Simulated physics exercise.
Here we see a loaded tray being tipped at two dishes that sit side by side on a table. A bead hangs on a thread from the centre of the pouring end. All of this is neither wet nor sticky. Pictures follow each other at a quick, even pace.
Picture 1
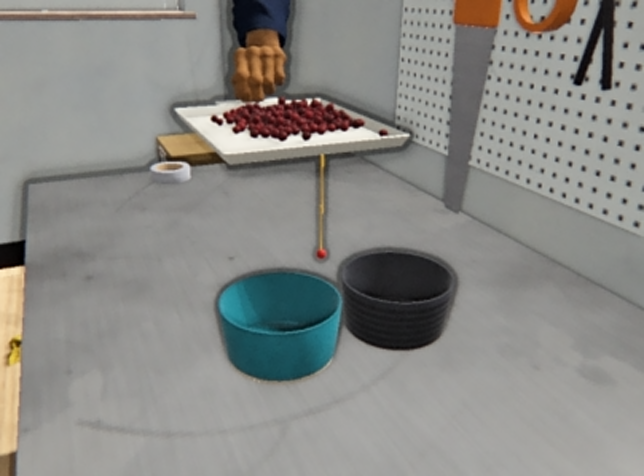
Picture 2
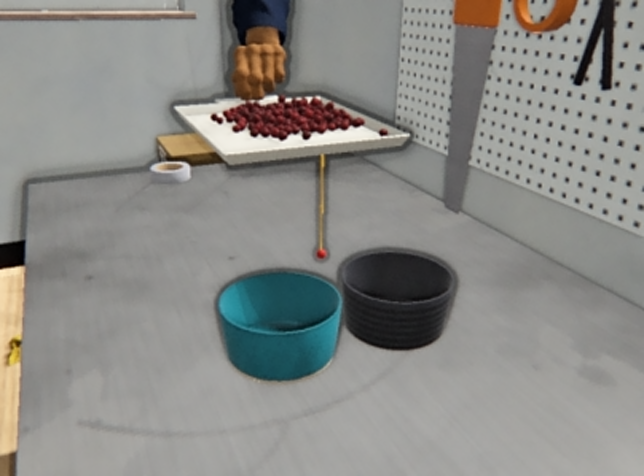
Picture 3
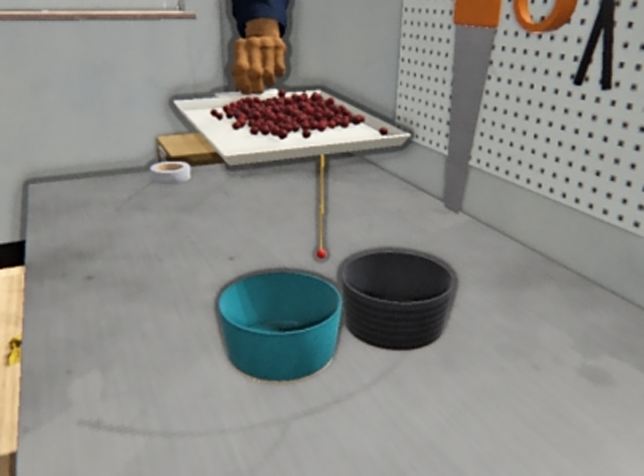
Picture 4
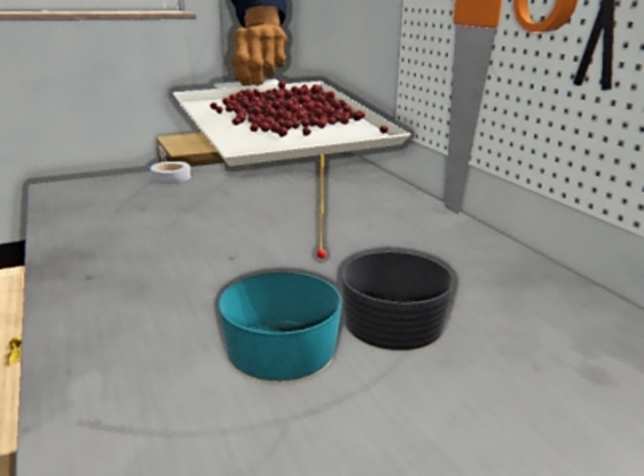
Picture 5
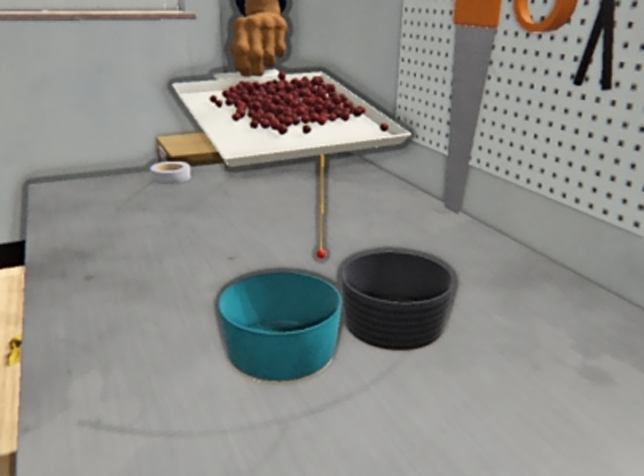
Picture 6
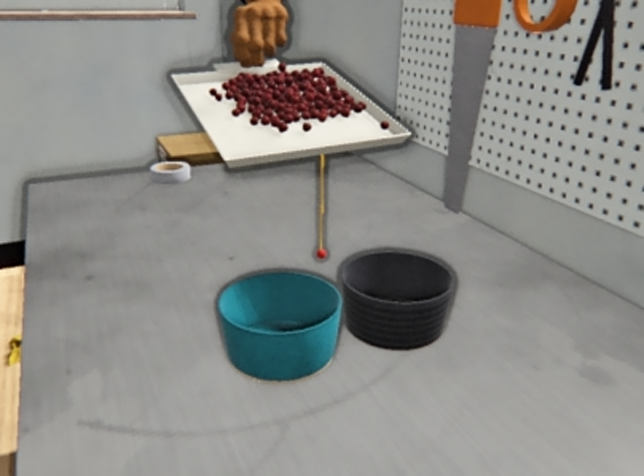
A hand at the back of a white tray of dark red dried cherries slowly raised that end, tilting the tray slightly toward its front left corner, while the teal and black dishes stayed still.
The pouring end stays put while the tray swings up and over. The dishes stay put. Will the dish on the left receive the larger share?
More lands left.
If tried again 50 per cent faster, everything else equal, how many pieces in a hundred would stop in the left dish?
It would be around 50 per cent.
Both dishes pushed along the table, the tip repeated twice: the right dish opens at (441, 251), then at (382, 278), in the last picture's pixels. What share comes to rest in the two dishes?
Result: 50 % and 90 %.
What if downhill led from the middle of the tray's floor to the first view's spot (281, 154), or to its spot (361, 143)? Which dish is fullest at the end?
The leftmost dish, then the rightmost dish.
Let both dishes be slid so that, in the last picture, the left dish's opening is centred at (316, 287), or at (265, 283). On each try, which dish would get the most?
The dish to the left, then the dish to the left.
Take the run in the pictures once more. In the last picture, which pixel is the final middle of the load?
Around (303, 339), give or take.
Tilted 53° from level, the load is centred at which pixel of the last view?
Close to (307, 143).
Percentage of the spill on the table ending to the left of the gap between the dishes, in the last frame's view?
It comes out at roughly 60 percent.
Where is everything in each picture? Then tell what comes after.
Corners of the pouring end at (229, 151) and (402, 134), level; middle of the load at (286, 120), dried cherries; left dish at (304, 353); right dish at (426, 322); bead on its thread at (321, 254), in the first picture.
Corners of the pouring end at (229, 152) and (402, 134), level; middle of the load at (286, 118), in the second picture.
Corners of the pouring end at (229, 152) and (402, 134), tipped barely, lowest at the left corner; middle of the load at (286, 114), in the third picture.
Corners of the pouring end at (230, 153) and (402, 133), tipped a little, lowest at the left corner; middle of the load at (286, 108), in the fourth picture.
Corners of the pouring end at (230, 155) and (403, 132), tipped a little, lowest at the left corner; middle of the load at (286, 102), in the fifth picture.
Corners of the pouring end at (230, 156) and (403, 132), tipped a little, lowest at the left corner; middle of the load at (286, 96); left dish at (304, 353); right dish at (426, 322), in the sixth picture.
Soon, tray tipped steeply; about two thirds on the tray; a small part in the left dish; a small part in the right dish; a stray few outside both; a small part in the air.
A while on, tray tipped right over; a stray few on the tray; about half in the left dish; about a third in the right dish; a small part outside both; a small part in the air.
Towards the end, tray tipped past a quarter turn; about two thirds in the left dish; about a third in the right dish; a small part outside both.
Finally, tray tipped past a quarter turn; about two thirds in the left dish; about a third in the right dish; a small part outside both.
